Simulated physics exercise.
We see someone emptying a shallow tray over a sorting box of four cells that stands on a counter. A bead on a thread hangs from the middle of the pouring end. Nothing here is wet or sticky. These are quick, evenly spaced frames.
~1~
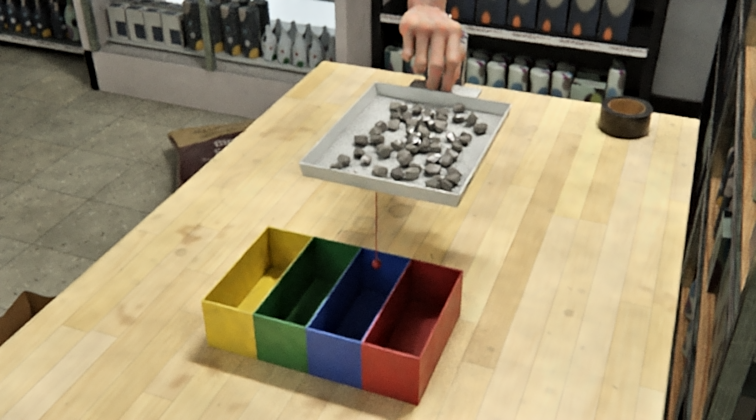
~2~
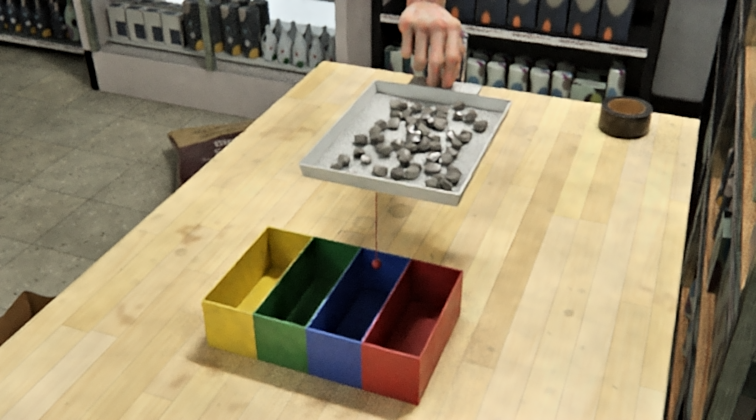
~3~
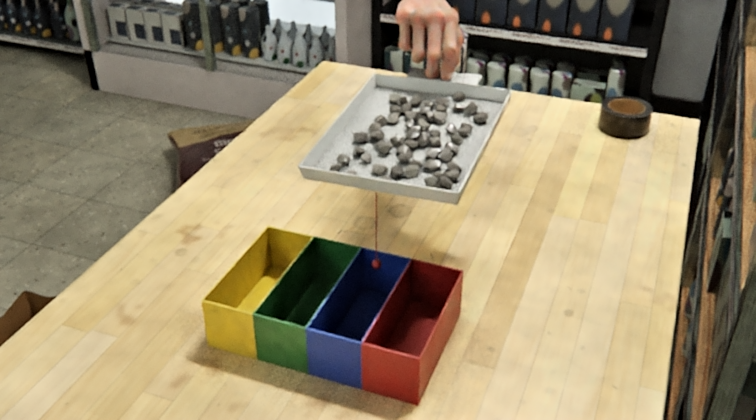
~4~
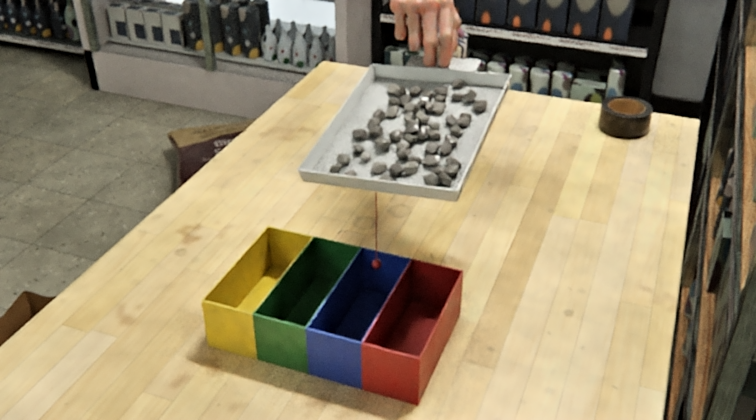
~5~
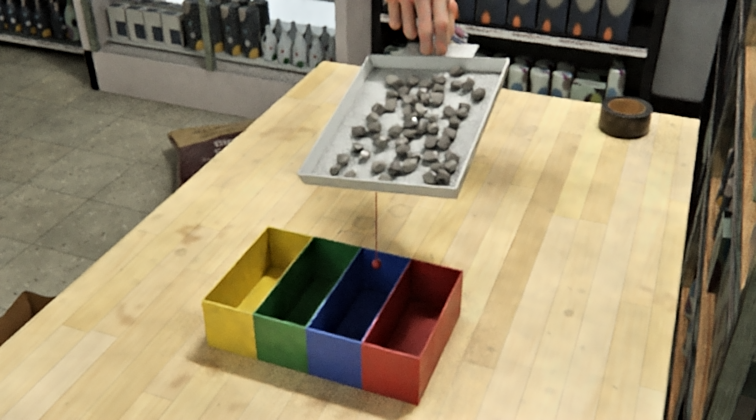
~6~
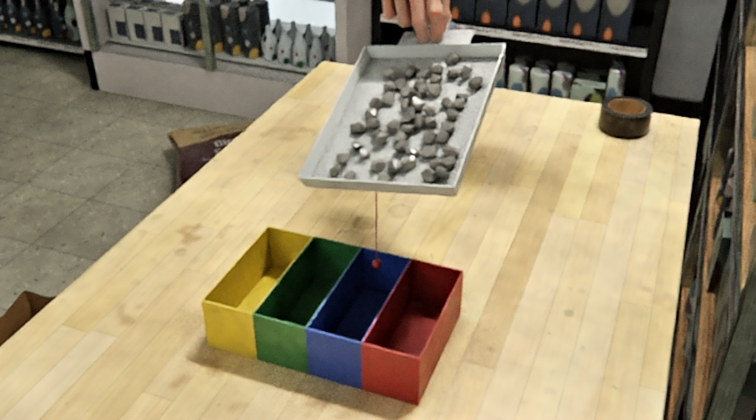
A hand raises the back of a gravel tray above a four-colored sorting box.
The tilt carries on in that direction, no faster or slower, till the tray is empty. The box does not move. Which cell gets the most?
Most goes to the green cell.
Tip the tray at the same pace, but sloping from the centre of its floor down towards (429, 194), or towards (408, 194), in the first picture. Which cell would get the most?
In turn: The red cell; the red cell.
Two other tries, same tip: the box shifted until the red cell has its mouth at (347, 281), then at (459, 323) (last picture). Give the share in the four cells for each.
First some 100, then 90 per cent.
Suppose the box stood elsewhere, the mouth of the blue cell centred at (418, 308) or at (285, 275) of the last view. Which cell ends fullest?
At the first place the yellow cell, at the second the blue one.
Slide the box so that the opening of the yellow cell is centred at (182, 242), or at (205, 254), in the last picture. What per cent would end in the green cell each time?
About 0 and 10 per cent.
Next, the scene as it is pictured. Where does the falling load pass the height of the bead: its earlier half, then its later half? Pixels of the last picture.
Early half (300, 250), late half (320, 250).
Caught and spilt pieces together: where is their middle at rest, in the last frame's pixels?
Close to (317, 309).
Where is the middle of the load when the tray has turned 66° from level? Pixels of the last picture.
Around (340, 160).
Shortly afterwards, tray tipped steeply; all but a few on the tray; a little falling or outside the box.
Next, tray tipped past a quarter turn; near a quarter on the tray; near half in the green cell; near a quarter in the yellow cell; a little in the blue cell; a little falling or outside the box.
Some moments later, tray tipped past a quarter turn; near two thirds in the green cell; near a quarter in the yellow cell; a little in the blue cell.
In the end, tray tipped past a quarter turn; near two thirds in the green cell; near a quarter in the yellow cell; a little in the blue cell; none at all in the red cell.
